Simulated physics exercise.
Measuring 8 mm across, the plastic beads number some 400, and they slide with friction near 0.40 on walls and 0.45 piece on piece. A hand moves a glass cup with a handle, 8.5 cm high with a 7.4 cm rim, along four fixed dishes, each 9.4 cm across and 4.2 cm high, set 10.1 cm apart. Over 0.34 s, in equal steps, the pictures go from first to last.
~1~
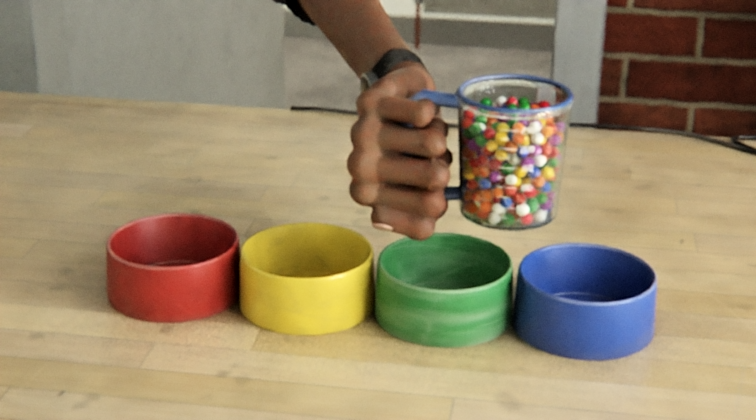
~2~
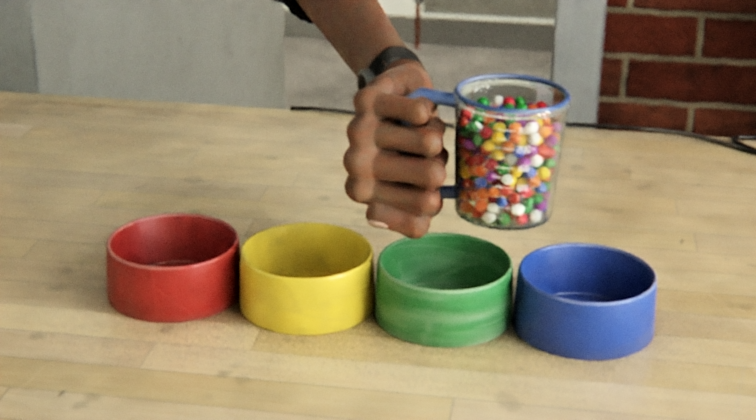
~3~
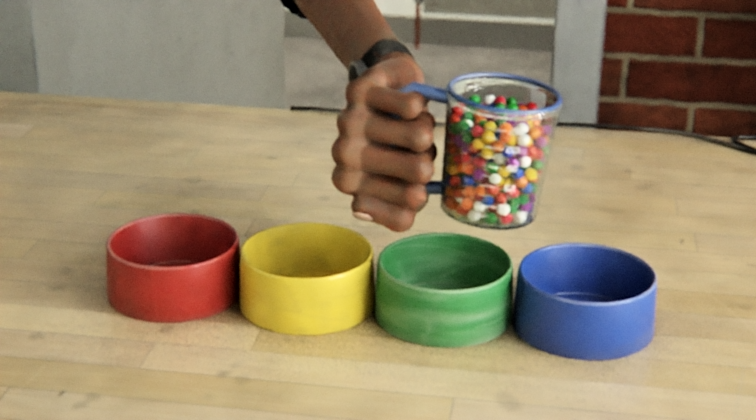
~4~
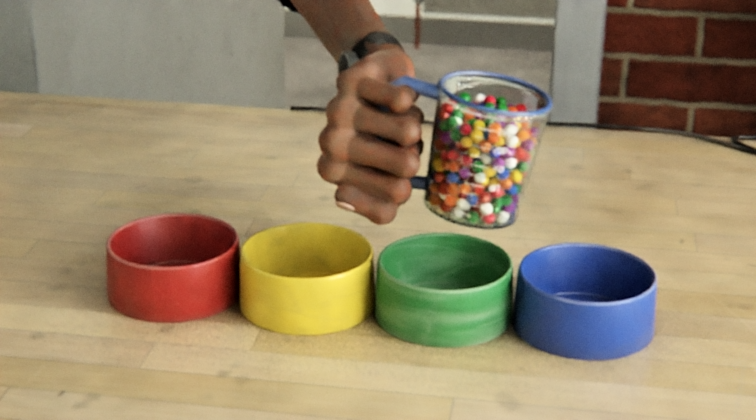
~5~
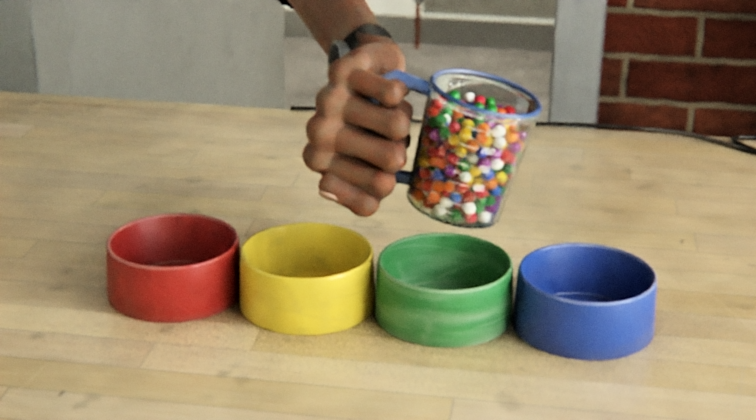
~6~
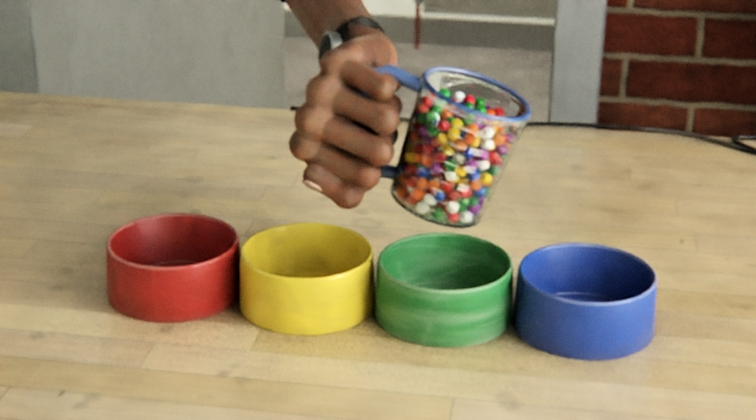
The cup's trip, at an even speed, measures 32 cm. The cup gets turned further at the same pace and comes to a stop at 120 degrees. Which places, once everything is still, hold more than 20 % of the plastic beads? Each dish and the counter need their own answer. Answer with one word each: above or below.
Red above, blue below, green below, yellow above, counter below.
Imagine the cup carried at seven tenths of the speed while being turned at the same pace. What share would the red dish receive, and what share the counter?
Then the red dish gets 0 and the counter 10.
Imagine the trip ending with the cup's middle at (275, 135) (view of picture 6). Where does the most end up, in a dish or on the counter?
Most of it ends up at yellow.
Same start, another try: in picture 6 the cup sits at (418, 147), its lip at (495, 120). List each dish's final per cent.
Red: 90 / blue: 0 / green: 0 / yellow: 10.
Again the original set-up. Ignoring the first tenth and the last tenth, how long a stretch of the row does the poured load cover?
About 13 cm.
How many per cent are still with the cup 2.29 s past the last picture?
Close to 0 per cent of the load, I'd guess.
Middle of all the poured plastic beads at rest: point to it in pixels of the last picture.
(216, 276).
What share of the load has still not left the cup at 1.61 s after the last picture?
About 45 per cent.
Then, 0.96 s after the last picture, tilt 76 degrees; cup holds 100 %.
Then, 1.61 s after the last picture, tilt 115 degrees; cup holds 45 %, red 10 %, yellow 35 %.
Then, 2.29 s after the last picture, tilt 120 degrees; cup holds 0 %, red 50 %, yellow 40 %.
In the end, red 50 %, blue 0 %, green 0 %, yellow 40 %, counter 10 %.
